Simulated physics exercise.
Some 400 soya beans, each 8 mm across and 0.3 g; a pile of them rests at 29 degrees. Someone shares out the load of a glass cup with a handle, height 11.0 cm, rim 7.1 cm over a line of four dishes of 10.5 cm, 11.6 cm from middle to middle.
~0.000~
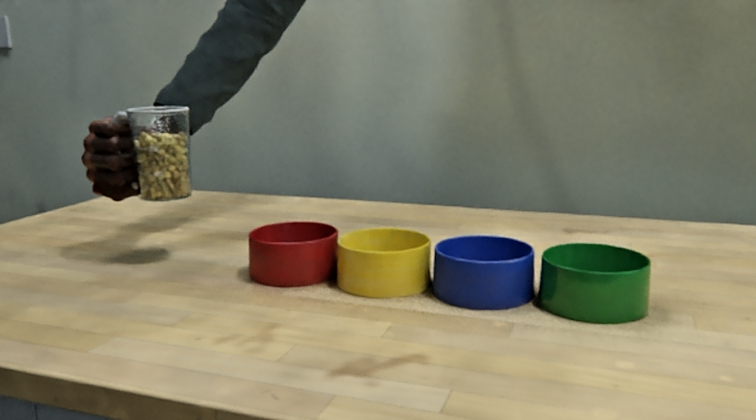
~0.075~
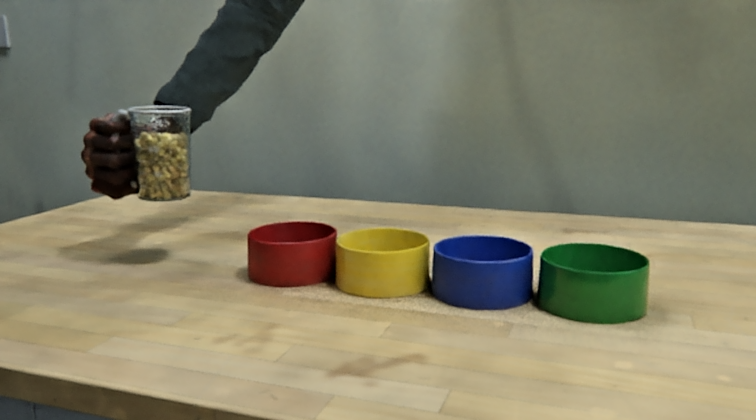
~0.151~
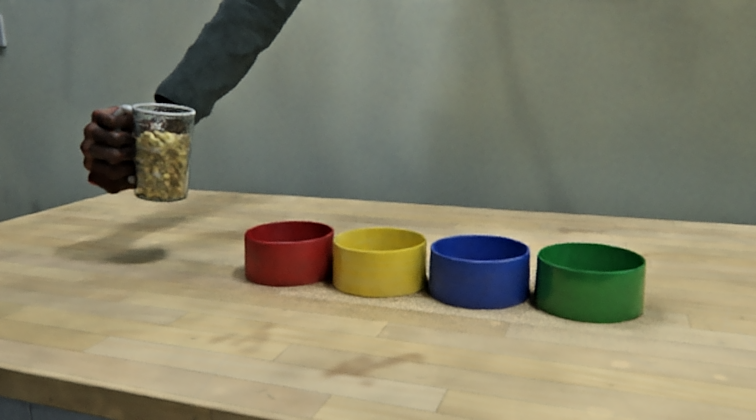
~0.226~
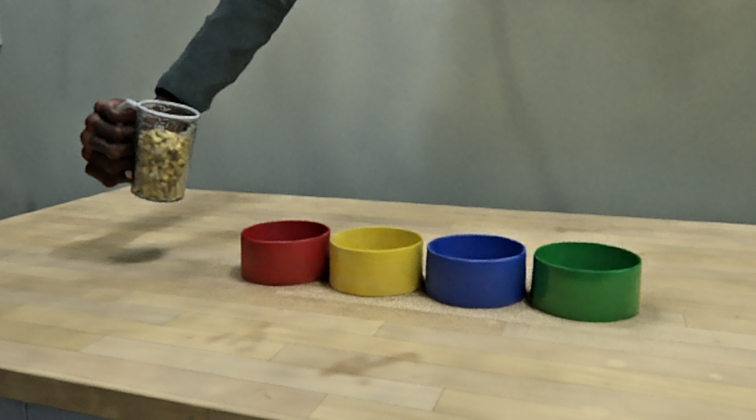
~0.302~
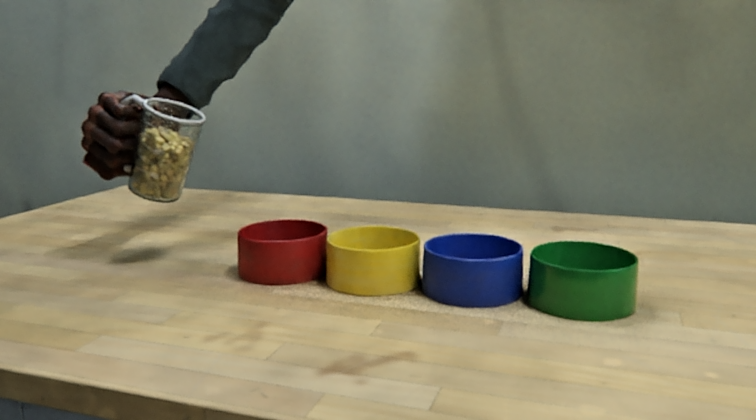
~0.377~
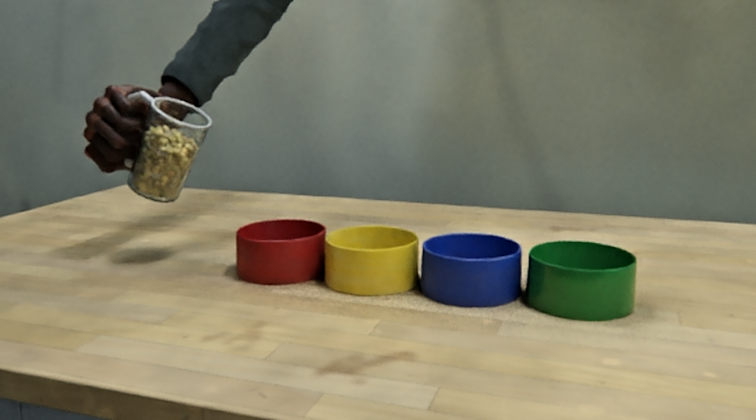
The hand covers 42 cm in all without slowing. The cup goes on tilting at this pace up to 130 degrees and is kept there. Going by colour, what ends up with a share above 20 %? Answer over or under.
Red dish: Over; blue dish: Under; green dish: Under; yellow dish: Under; on the counter: Under.
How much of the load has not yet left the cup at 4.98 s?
About 0 per cent.
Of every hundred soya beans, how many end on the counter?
Roughly 0 per cent.
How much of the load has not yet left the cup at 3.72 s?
About 0 per cent.
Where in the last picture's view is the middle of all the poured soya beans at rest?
At about (289, 253).
Then, at 2.38 s, tilt 130 degrees; cup holds 0 %, red 100 %.
Then, at 3.72 s, tilt 130 degrees; cup holds 0 %, red 100 %.
After 4.98 s, tilt 130 degrees; cup holds 0 %, red 100 %.
In the end, at 5.3 s, red 100 %, blue 0 %, green 0 %, yellow 0 %, counter 0 %.
